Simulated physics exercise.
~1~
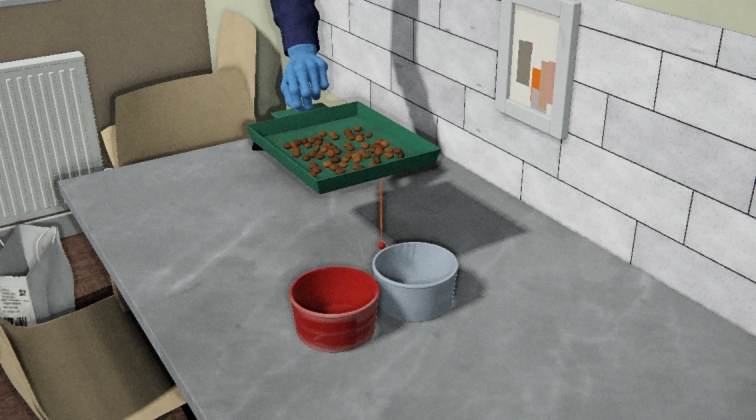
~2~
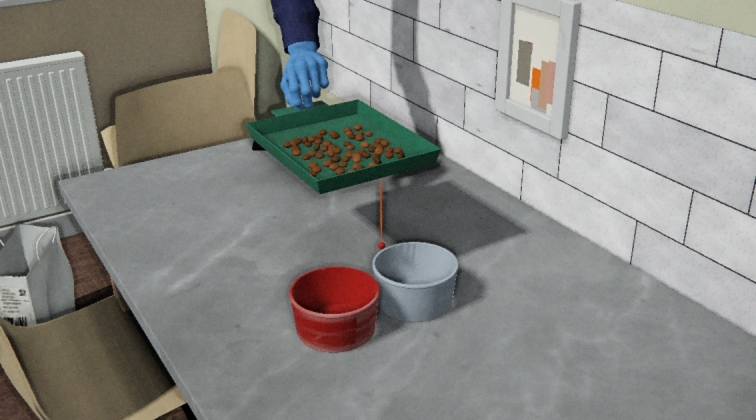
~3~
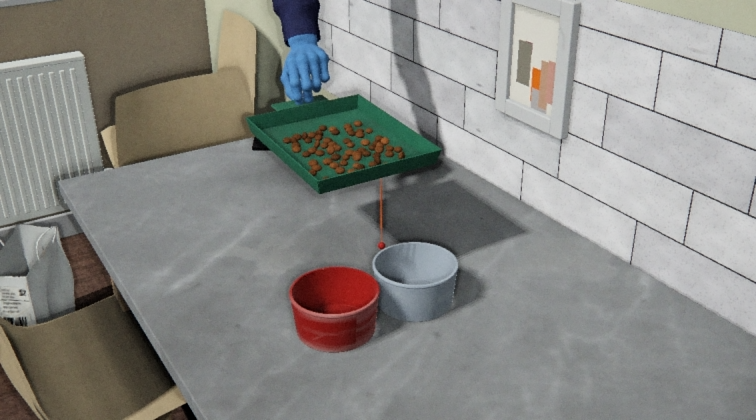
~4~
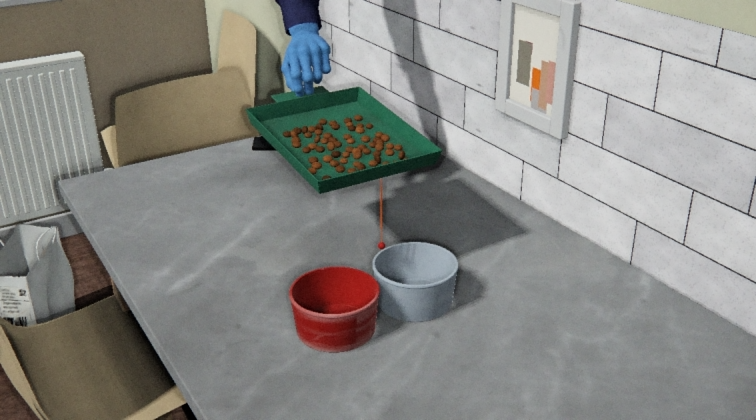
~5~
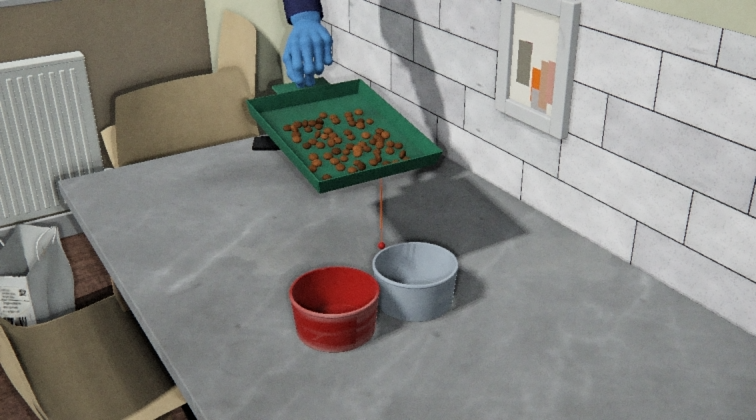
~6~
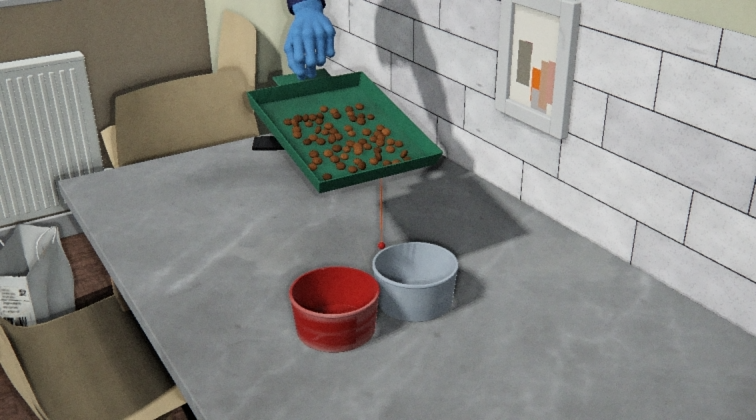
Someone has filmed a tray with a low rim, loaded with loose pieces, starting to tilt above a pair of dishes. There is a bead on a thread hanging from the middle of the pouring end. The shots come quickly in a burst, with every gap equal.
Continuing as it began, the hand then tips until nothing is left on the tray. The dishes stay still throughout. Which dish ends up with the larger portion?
The rightmost dish is going to catch more.
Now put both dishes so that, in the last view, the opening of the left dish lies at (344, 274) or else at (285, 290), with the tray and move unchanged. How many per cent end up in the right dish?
It comes to near 40 per cent the first time and near 20 per cent the second time.
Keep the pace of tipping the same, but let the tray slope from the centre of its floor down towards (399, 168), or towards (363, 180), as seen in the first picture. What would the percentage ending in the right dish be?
Respectively 60 % and 30 %.
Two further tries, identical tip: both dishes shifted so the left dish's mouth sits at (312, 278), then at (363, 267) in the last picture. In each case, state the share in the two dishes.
Estimate: 30 % first, 60 % second.
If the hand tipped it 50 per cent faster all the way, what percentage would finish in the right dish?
About 60 per cent.
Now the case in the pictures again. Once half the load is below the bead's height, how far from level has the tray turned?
Somewhere near 105°.
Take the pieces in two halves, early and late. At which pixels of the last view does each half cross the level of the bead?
It passes near (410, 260) first and then near (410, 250).
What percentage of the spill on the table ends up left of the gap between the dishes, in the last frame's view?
Estimate: Roughly 0 %.
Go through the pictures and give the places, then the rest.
Corners of the pouring end (319, 178) and (436, 148), level; middle of the load (337, 152), bits of dog kibble; left dish (357, 327); right dish (439, 298); bead on its thread (382, 246), in the first frame.
Corners of the pouring end (319, 178) and (436, 148), level; middle of the load (337, 151), in the second frame.
Corners of the pouring end (320, 178) and (436, 149), tipped barely, level across its low end; middle of the load (337, 148), in the third frame.
Corners of the pouring end (320, 179) and (437, 149), tipped a little, level across its low end; middle of the load (337, 144), in the fourth frame.
Corners of the pouring end (321, 179) and (437, 150), tipped a little, level across its low end; middle of the load (338, 141), in the fifth frame.
Corners of the pouring end (321, 179) and (438, 151), tipped a little, level across its low end; middle of the load (351, 144); left dish (357, 327); right dish (439, 298), in the sixth frame.
Just after the last frame, tray tipped steeply; every one on the tray.
A moment on, tray tipped right over; roughly half on the tray; about a tenth in the right dish; roughly a third in the air.
Further on, tray tipped past a quarter turn; about a tenth in the left dish; roughly two thirds in the right dish; roughly a quarter outside both.
When it is over, tray tipped past a quarter turn; about a tenth in the left dish; roughly two thirds in the right dish; roughly a quarter outside both.
